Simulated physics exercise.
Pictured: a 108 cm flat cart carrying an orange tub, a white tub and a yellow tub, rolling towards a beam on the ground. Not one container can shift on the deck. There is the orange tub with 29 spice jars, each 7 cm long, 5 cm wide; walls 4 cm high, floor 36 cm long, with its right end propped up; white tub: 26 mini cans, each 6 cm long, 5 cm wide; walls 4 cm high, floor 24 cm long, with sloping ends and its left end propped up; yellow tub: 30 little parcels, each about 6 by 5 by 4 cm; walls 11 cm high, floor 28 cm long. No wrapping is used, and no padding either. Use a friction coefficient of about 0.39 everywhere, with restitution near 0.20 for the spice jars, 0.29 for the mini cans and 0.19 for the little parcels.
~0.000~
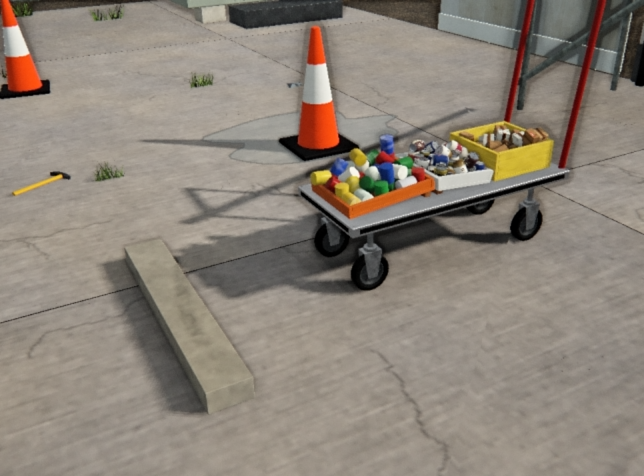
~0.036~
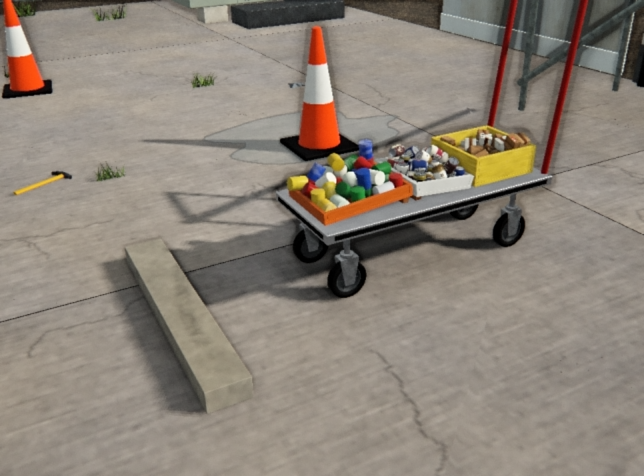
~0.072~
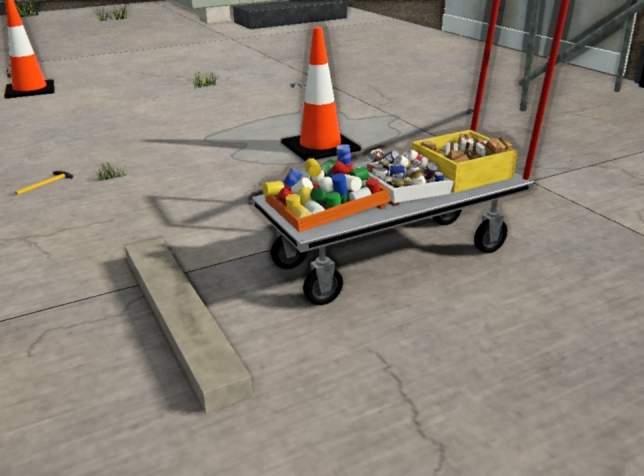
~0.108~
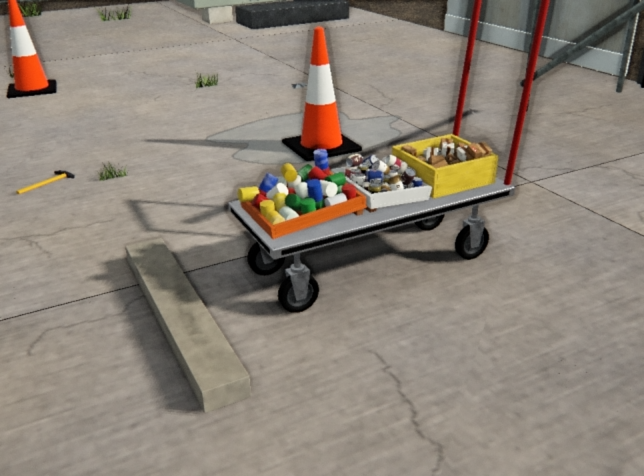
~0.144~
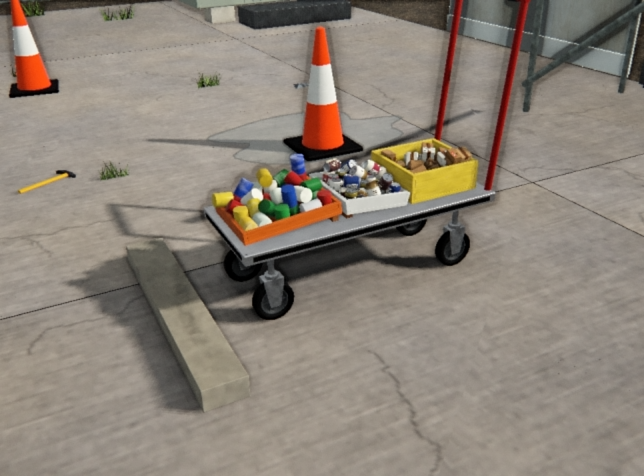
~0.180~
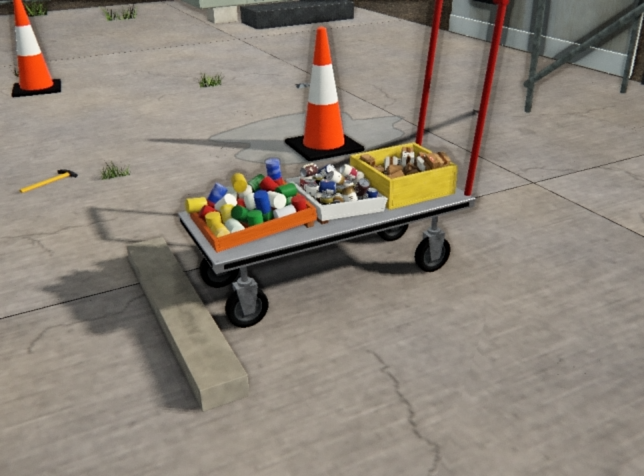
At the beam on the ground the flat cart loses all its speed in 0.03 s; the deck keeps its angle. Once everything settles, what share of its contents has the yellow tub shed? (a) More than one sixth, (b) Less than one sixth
Less than one sixth (b).
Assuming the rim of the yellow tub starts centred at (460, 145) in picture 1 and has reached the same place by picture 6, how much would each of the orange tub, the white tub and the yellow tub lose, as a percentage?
In that case orange tub 30, white tub 20, yellow tub 0 per cent.
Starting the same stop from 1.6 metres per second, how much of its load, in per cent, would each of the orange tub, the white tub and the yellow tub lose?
Orange tub 30 %, white tub 20 %, yellow tub 0 %.
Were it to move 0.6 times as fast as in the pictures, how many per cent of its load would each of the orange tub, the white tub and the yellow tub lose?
Orange tub 30, white tub 10, yellow tub 0 per cent.
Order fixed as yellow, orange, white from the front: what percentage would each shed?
Orange tub 30 %, white tub 40 %, yellow tub 0 %.
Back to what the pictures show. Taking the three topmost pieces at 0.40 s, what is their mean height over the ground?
I'd say near 58 cm.
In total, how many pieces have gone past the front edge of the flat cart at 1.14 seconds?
Some 18 pieces.
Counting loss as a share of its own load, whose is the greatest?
Orange tub.
After 0.18 s, the wheels strike.
After 0.28 s, orange tub 24 in, 5 out, white tub 24 in, 2 out and yellow tub 30 in, 0 out.
After 0.40 s, orange tub 17 in, 12 out, white tub 16 in, 10 out and yellow tub 30 in, 0 out.
After 0.63 s, orange tub 13 in, 16 out, white tub 16 in, 10 out and yellow tub 29 in, 1 out.
When it is over (at 1.14 s), orange tub 11 in, 18 out, white tub 15 in, 11 out and yellow tub 29 in, 1 out. Asked share, 1 of 30, 3 per cent.
